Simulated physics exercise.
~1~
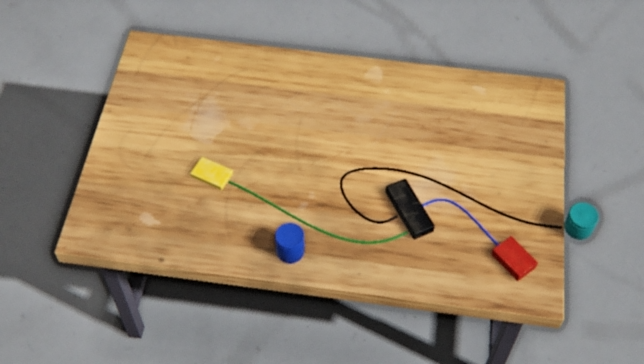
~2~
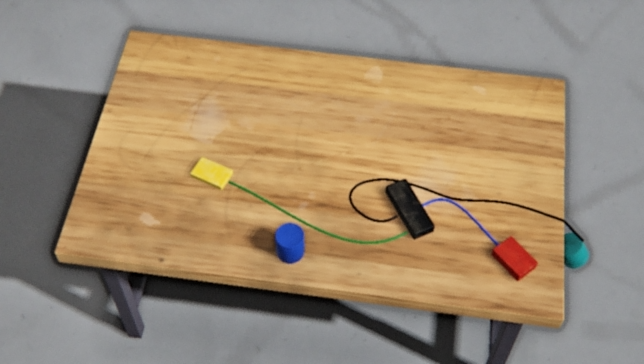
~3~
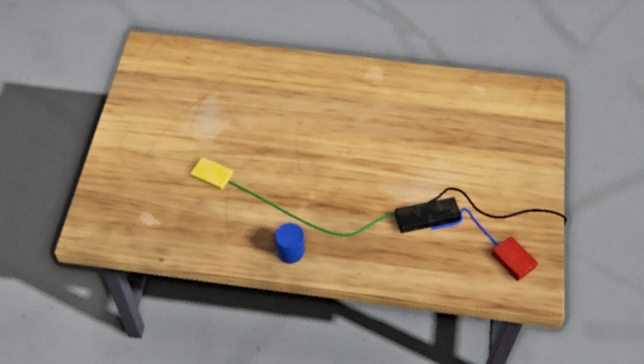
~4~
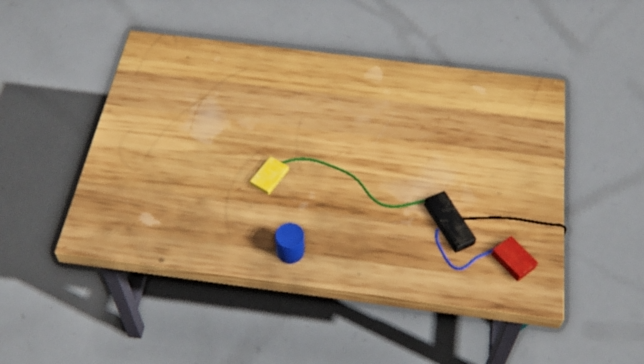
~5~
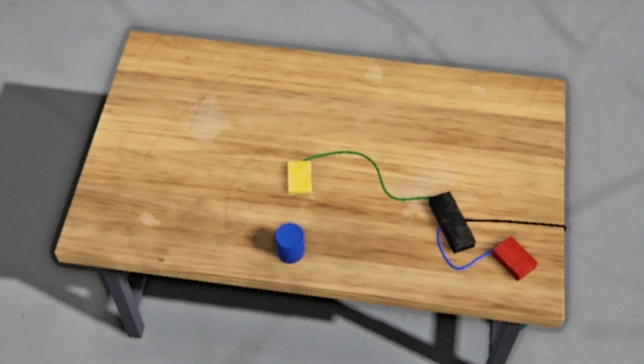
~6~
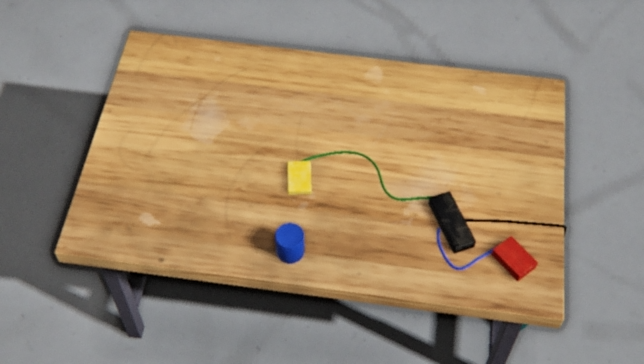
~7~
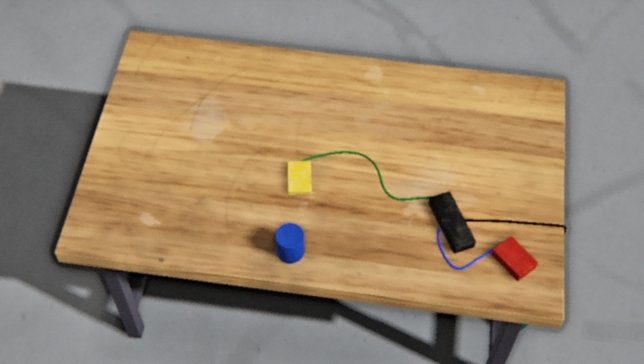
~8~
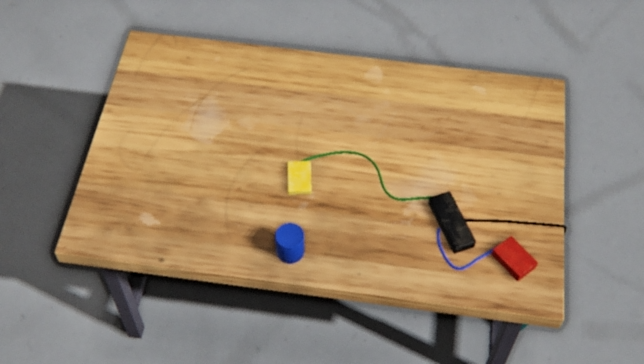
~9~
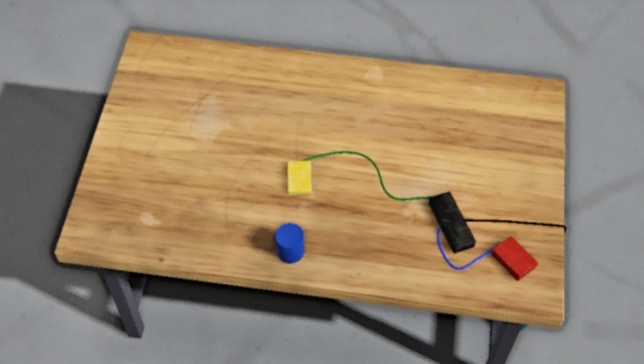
Teal speaker dropping off a workbench's right side, its black cable dragging the power strip and then the yellow charger rightward before everything left on top settles.
